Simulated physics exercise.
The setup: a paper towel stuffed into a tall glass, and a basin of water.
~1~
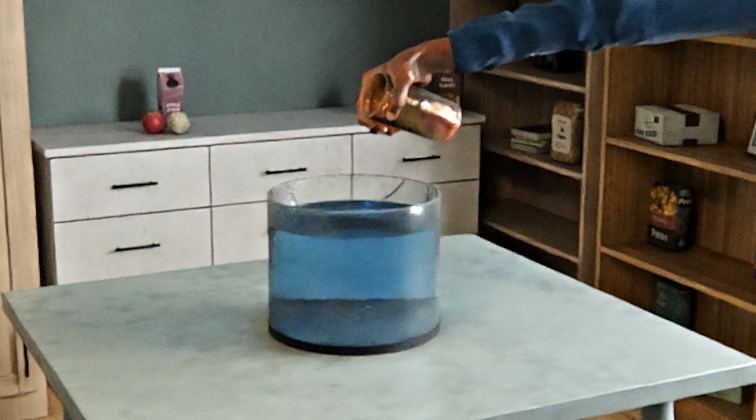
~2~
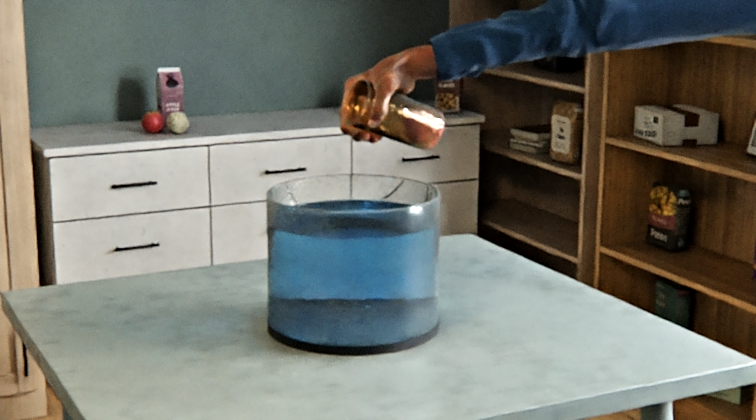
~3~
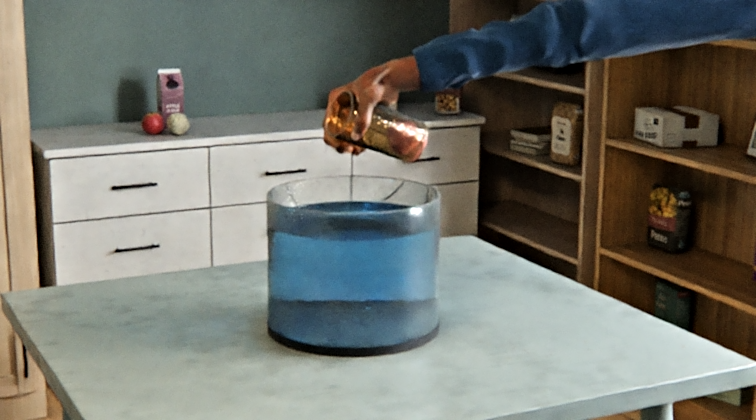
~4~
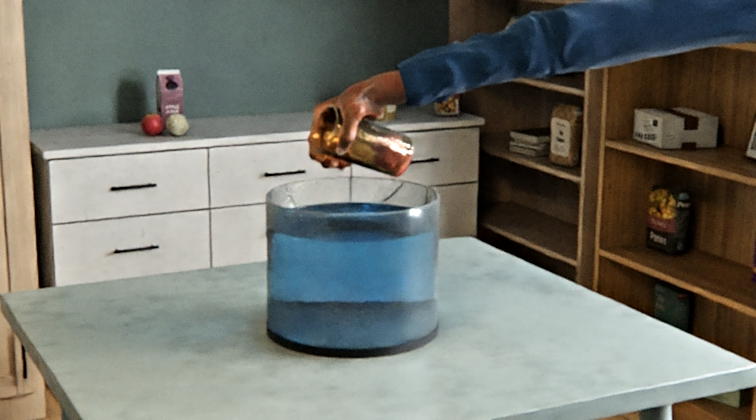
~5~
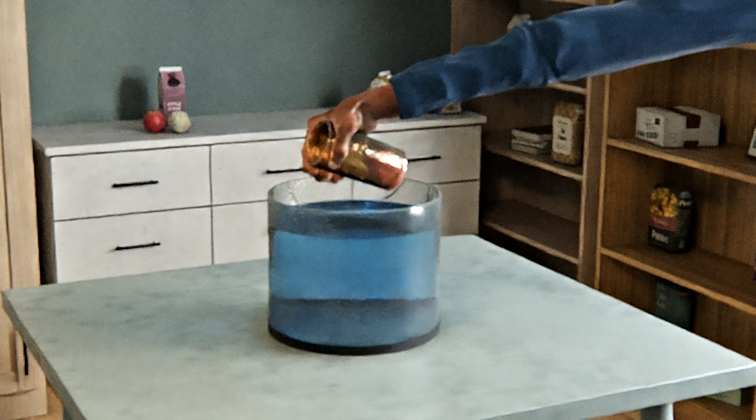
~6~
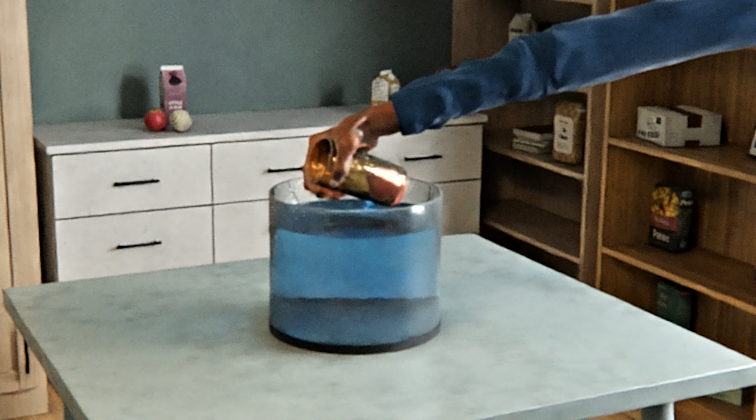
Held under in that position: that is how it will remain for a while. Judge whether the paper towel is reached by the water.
The paper towel is reached.
A moment on, the tall glass enters the water.
Further on, water pours in as the air escapes.
When it is over, the tall glass is under, flooded, and the paper towel is wet.
